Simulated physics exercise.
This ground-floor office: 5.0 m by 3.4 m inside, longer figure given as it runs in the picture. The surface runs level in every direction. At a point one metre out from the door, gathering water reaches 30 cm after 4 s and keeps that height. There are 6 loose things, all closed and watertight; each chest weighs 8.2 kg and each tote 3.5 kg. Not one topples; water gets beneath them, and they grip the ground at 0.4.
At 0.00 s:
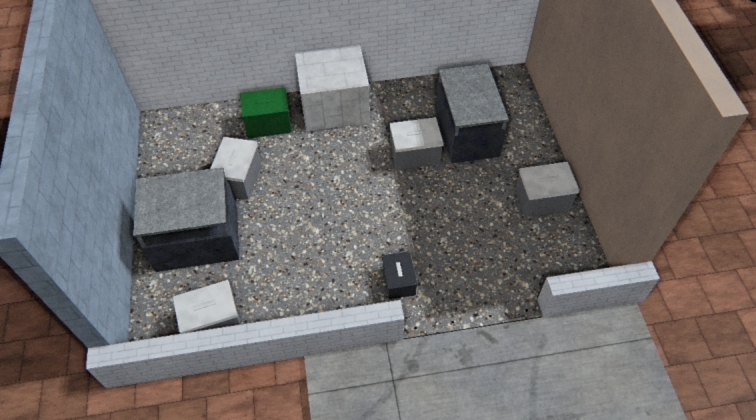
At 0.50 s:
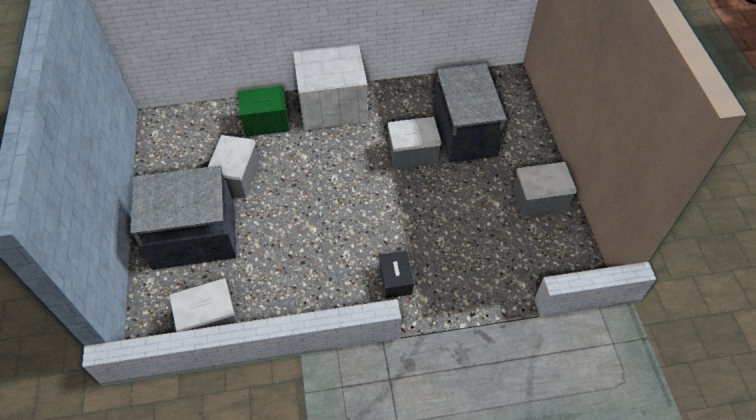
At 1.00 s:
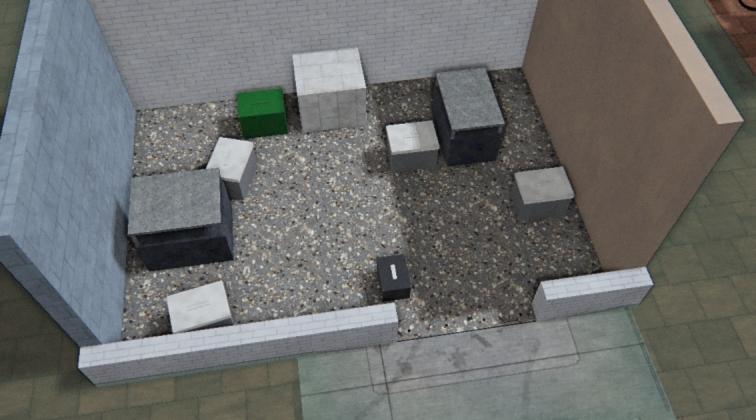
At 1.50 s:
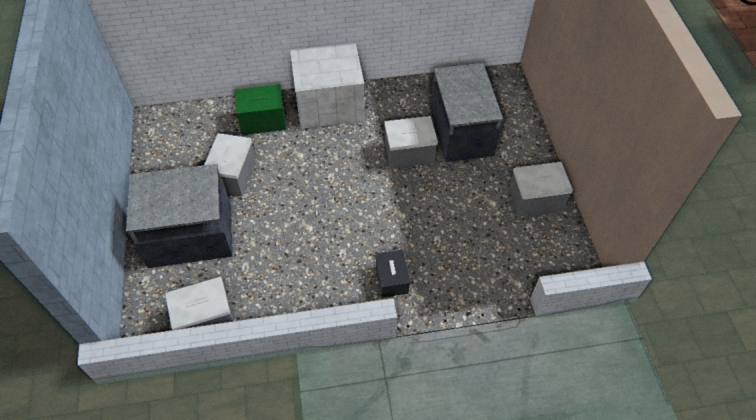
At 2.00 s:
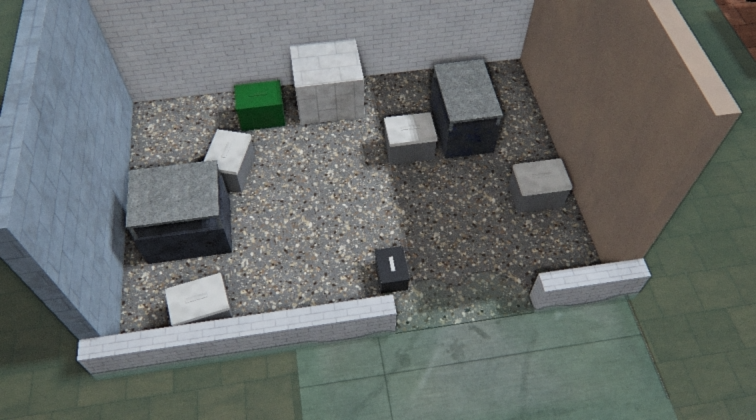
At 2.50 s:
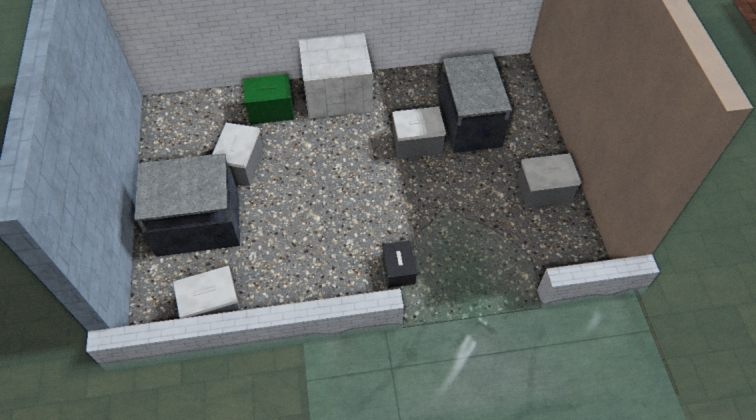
The clip opens on a roofless room with a speckled floor, a green chest by the back wall and several blocks, with reddish paving outside. Greenish water spreads over the paving and the grey slab, then enters through the front gap onto the floor, while the chest and blocks stay put.
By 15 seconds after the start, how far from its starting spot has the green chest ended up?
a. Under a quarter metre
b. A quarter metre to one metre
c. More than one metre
A quarter metre to one metre (b).
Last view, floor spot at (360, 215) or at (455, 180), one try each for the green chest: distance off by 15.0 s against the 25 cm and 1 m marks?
First try: It covers a big distance; second try: It covers a big distance.
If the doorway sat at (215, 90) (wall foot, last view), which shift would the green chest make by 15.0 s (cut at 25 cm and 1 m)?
Green chest: Long trip.
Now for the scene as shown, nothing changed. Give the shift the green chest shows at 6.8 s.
Some 30 cm from the start.
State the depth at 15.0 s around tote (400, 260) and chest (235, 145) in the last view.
First about 18 cm, second about 27 cm.
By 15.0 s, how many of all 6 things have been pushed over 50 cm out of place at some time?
The count comes to 6.
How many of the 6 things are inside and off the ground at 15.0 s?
The number is 6.
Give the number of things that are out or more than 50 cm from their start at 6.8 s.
4 of them.
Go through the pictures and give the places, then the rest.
The first picture shows the green chest at (264, 102) rests on the ground; 0.0 m2 under water; 0 of 6 have shifted.
The second picture shows the green chest at (262, 100) rests on the ground; water covers 0.0 m2; 0 of 6 have shifted.
The third picture shows the green chest at (260, 102), on the bottom; 0.0 m2 under water; 0 of 6 have shifted.
The fourth picture shows the green chest at (258, 99) rests on the ground; 0.0 m2 under water; 0 of 6 have shifted.
The fifth picture shows the green chest at (258, 95), on the bottom; 0.3 m2 under water; 0 of 6 have shifted.
The sixth picture shows the green chest at (267, 88), on the bottom; water covers 1.1 m2; 0 of 6 have shifted.
After 3.5 s the green chest is near (267, 88), 0.0 m from its start, aground; 0 afloat.
After 6.8 s the green chest is near (258, 71), 0.3 m from its start, aground; 3 afloat.
After 11.0 s the green chest is near (228, 70), 0.5 m from its start, afloat; 6 afloat.
After 15.0 s the green chest is near (234, 119), 0.7 m from its start, afloat; 6 afloat.
